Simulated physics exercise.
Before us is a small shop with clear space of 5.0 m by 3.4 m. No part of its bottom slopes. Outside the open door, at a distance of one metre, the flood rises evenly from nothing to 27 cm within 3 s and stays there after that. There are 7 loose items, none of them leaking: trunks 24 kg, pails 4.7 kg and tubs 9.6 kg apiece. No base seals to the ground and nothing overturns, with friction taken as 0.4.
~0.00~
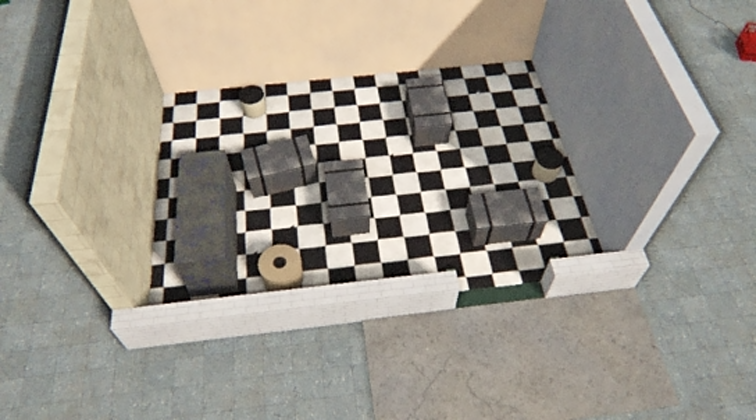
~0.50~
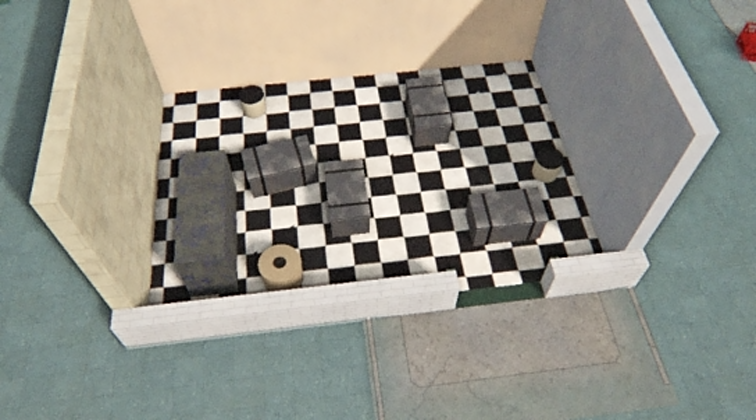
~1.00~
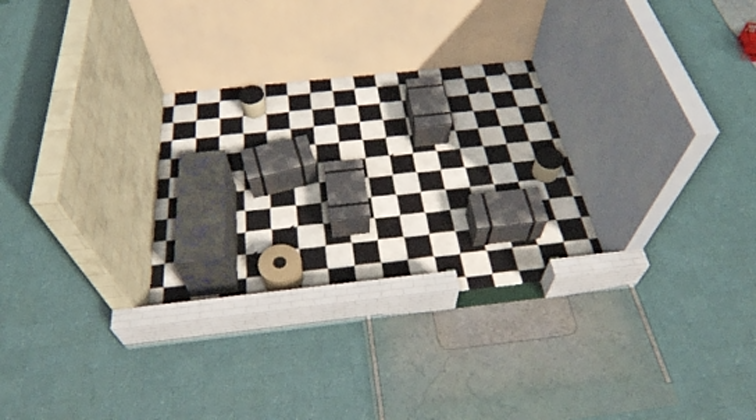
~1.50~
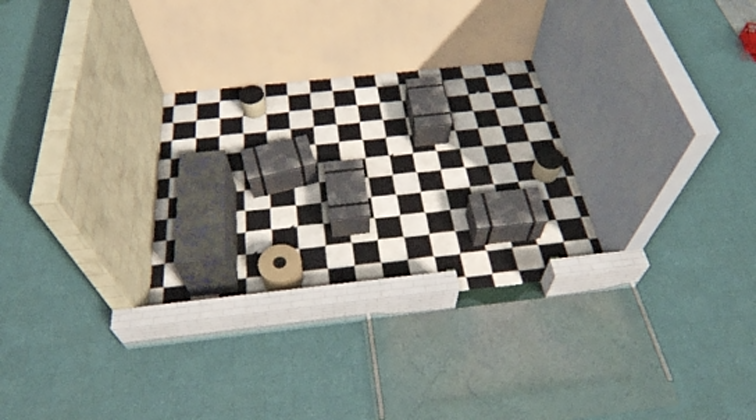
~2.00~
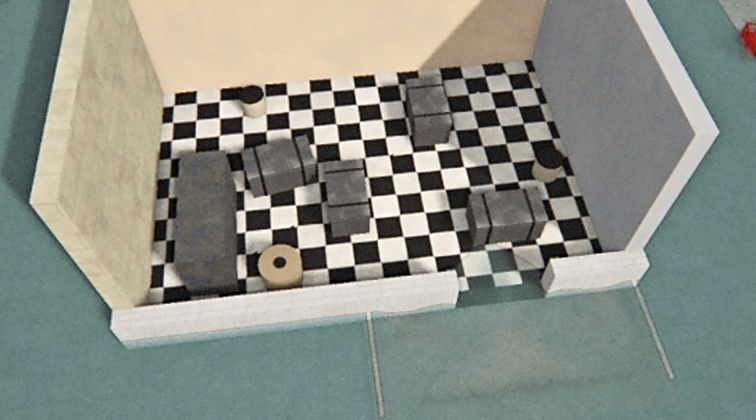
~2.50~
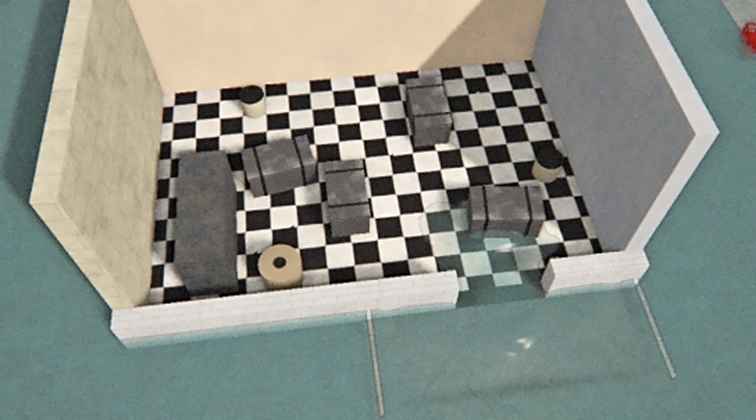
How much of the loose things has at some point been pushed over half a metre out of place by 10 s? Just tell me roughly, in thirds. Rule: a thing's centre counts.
Some: A third to two thirds.
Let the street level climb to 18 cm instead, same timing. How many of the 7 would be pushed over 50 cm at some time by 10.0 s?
In that case the number is 3.
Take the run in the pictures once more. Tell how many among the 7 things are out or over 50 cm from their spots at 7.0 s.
By then the count is 4.
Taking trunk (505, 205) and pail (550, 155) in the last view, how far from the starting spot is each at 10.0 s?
First 250 cm, then 100 cm.
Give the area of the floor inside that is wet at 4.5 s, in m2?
Wet area: Approx. 9.0 m2.
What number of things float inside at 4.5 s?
I get 1.
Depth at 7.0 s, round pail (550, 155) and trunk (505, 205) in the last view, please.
Around 18 cm and 17 cm.
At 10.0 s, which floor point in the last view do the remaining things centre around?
I'd put it close to (311, 186) in the last view.
After 3.5 s 1 of 7 are over 50 cm from their spots; 0 afloat.
After 4.5 s 2 of 7 are over 50 cm from their spots; 1 afloat.
After 7.0 s 4 of 7 are over 50 cm from their spots; 3 afloat.
After 10.0 s 4 of 7 are over 50 cm from their spots, and 4 have been at some point; 4 afloat.
